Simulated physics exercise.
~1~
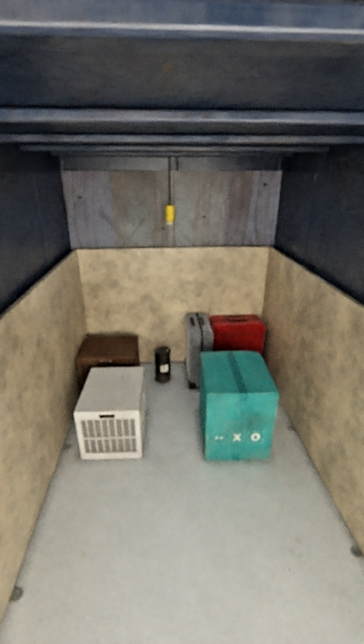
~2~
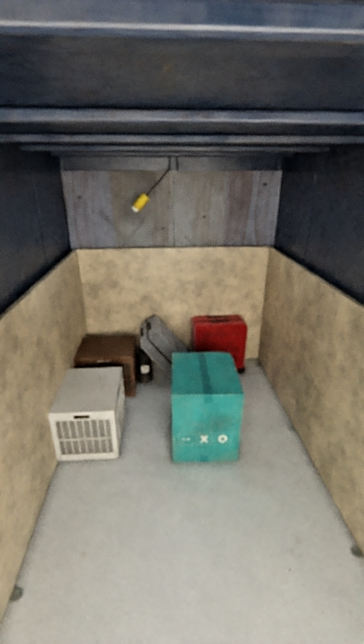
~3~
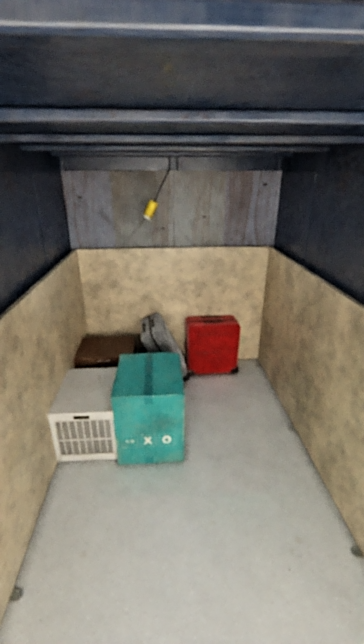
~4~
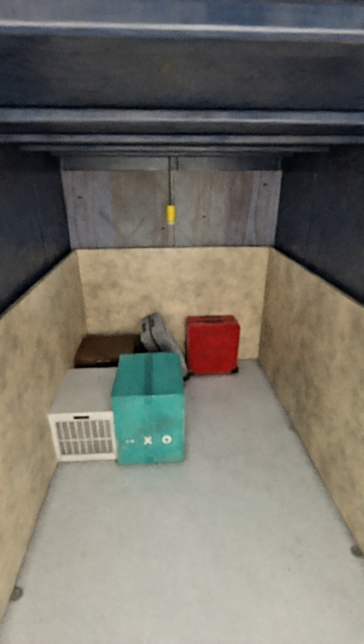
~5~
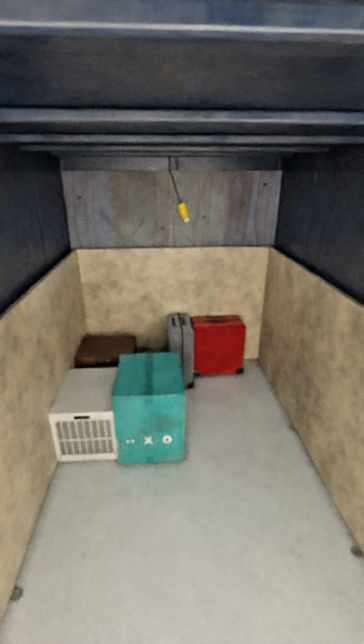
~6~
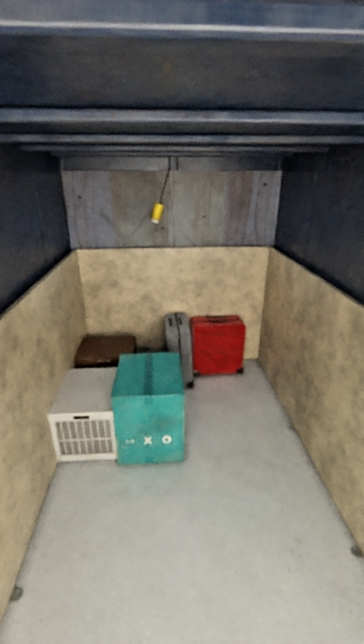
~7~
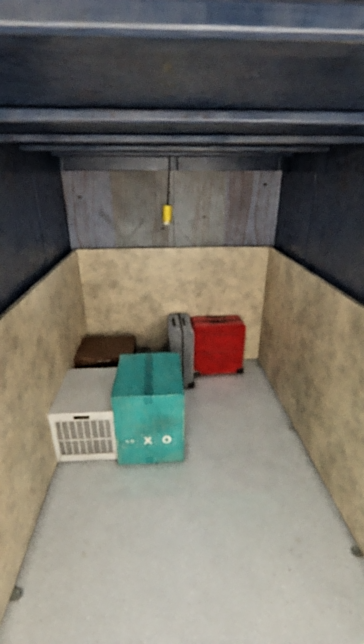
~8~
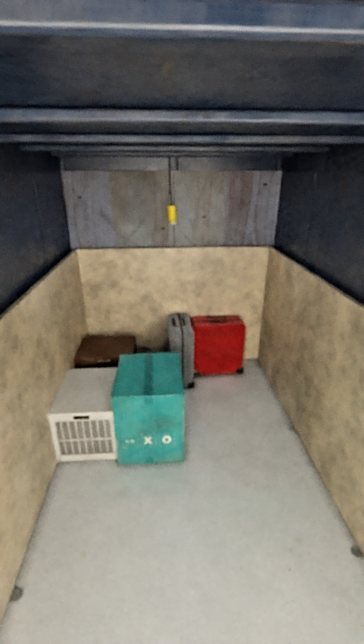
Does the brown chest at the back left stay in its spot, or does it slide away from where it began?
The brown chest stays in its spot at the back left, even though the things around it shift.
In the back of a moving van, the load slid left while a yellow tag swung overhead, and the grey case leaned over, then stood upright again beside the red one, leaving the turquoise box against the white chest and the brown chest in place.
